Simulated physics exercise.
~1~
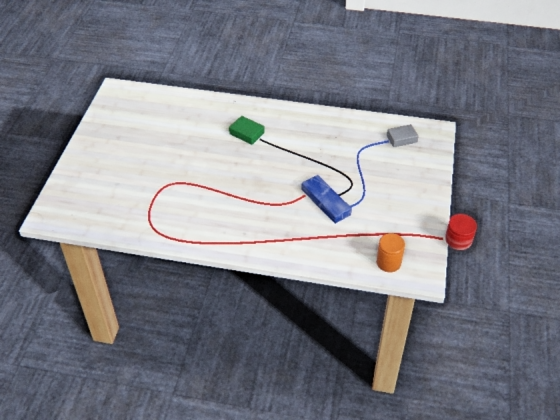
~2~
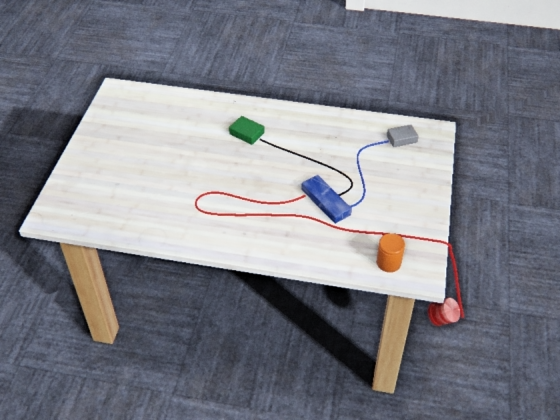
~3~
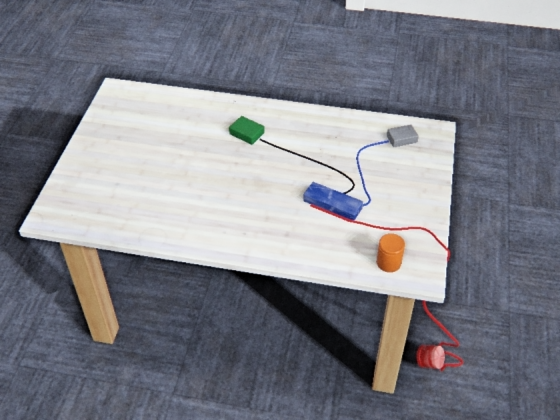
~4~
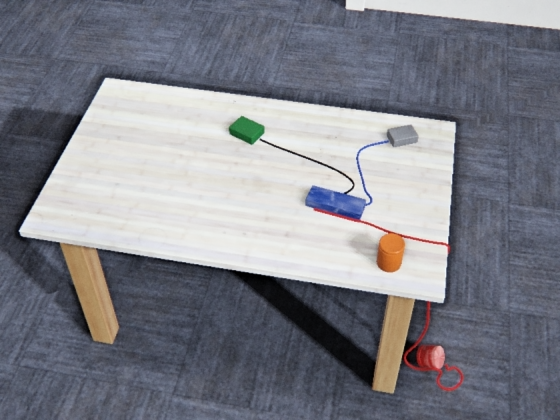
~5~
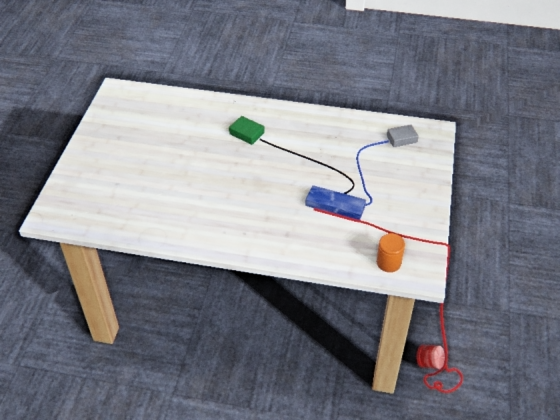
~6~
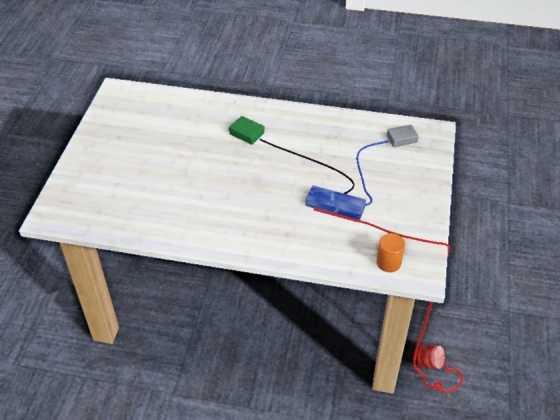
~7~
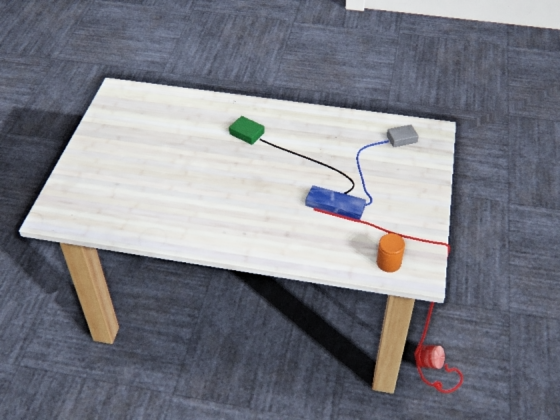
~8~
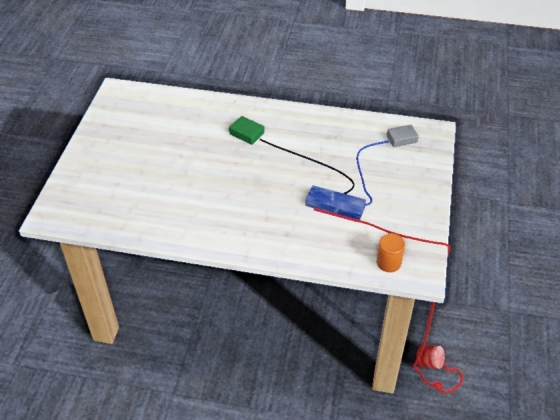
A red cylinder drops off the table, its cable tugging the blue block slightly before settling below.
